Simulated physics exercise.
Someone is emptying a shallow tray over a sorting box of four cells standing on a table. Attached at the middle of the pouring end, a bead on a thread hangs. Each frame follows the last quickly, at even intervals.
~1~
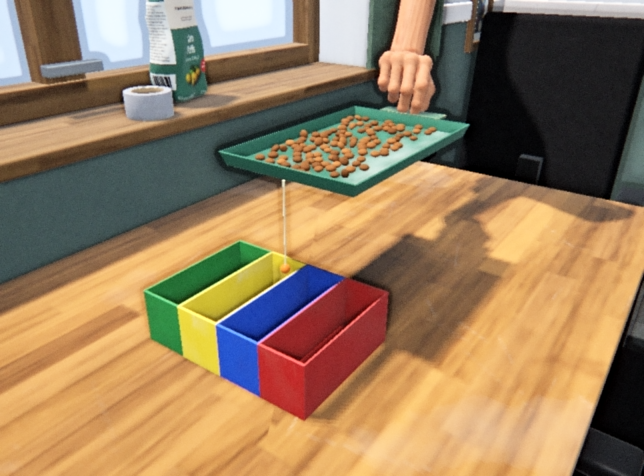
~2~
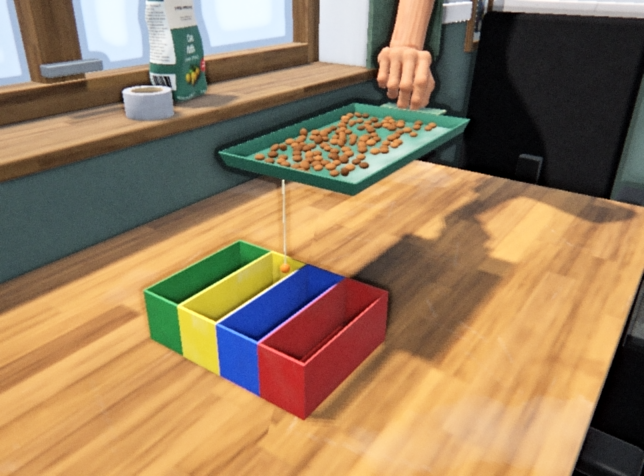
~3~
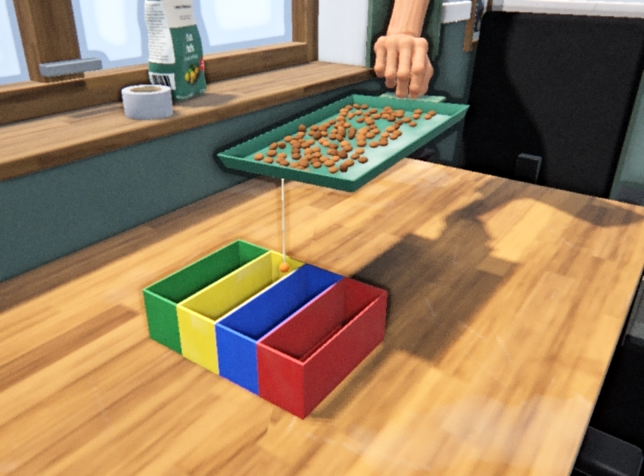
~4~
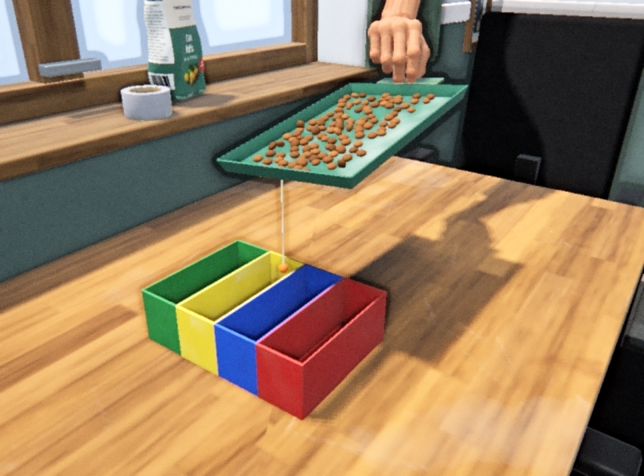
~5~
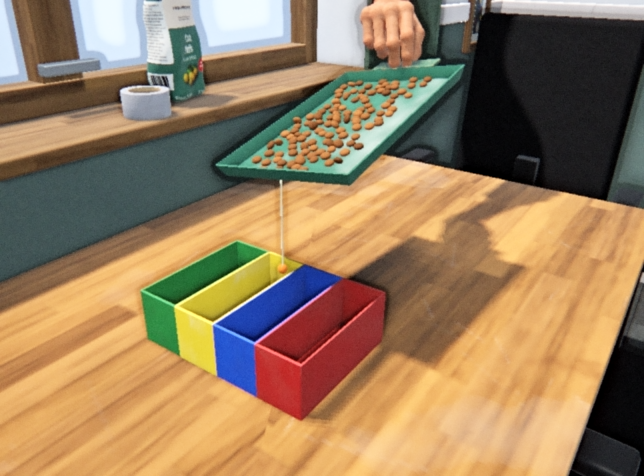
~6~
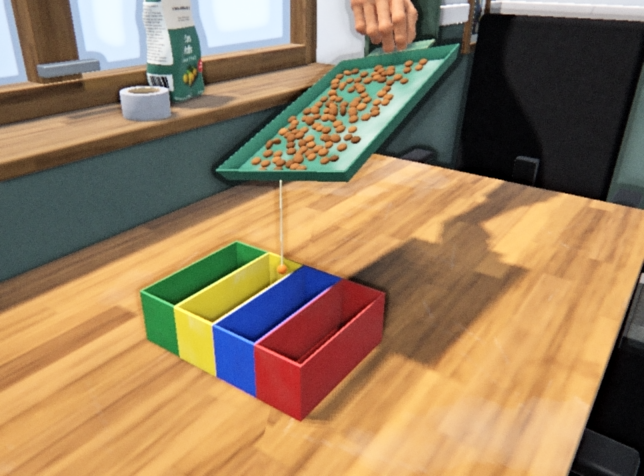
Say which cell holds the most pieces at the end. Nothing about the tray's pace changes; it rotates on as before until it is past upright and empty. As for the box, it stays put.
At the end the green cell holds the most.
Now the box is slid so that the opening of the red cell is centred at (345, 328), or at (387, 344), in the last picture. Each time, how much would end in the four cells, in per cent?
In order: 60 per cent and 0 per cent.
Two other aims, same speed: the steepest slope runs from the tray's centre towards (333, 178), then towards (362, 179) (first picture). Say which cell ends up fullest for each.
First try: The cell in red; second try: The cell in red.
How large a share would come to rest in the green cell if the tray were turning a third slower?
Roughly 80 percent.
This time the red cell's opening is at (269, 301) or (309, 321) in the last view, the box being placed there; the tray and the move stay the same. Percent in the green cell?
Trial 1 0%, trial 2 70%.
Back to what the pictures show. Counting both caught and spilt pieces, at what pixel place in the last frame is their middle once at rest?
(212, 311).
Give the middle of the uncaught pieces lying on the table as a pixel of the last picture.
Around (135, 288).
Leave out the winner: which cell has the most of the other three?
It's the cell in yellow that ends up second.
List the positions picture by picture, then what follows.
The first frame shows corners of the pouring end near (226, 151) and (354, 182), level; middle of the load near (343, 142), bits of dog kibble; bead on its thread near (286, 269); green cell near (164, 318); yellow cell near (199, 336); blue cell near (238, 355); red cell near (282, 377).
The second frame shows corners of the pouring end near (226, 152) and (354, 181), level; middle of the load near (343, 140).
The third frame shows corners of the pouring end near (225, 154) and (352, 177), tipped barely, lowest at the left corner; middle of the load near (342, 134).
The fourth frame shows corners of the pouring end near (223, 158) and (349, 174), tipped a little, lowest at the left corner; middle of the load near (340, 127).
The fifth frame shows corners of the pouring end near (222, 163) and (346, 171), tipped clearly, lowest at the left corner; middle of the load near (337, 119).
The sixth frame shows corners of the pouring end near (222, 168) and (343, 168), tipped clearly, lowest at the left corner; middle of the load near (334, 112); green cell near (160, 319); yellow cell near (195, 337); blue cell near (235, 356); red cell near (278, 377).
Shortly afterwards, tray tipped steeply; the bulk on the tray; only a few in the green cell; near a quarter falling or outside the box.
Next, tray tipped past a quarter turn; the bulk in the green cell; a little in the yellow cell; a little falling or outside the box.
Some moments later, tray tipped past a quarter turn; the bulk in the green cell; a little in the yellow cell; a little falling or outside the box.
In the end, tray tipped past a quarter turn; the bulk in the green cell; a little in the yellow cell; none at all in the red cell; none at all in the blue cell; a little outside the box.
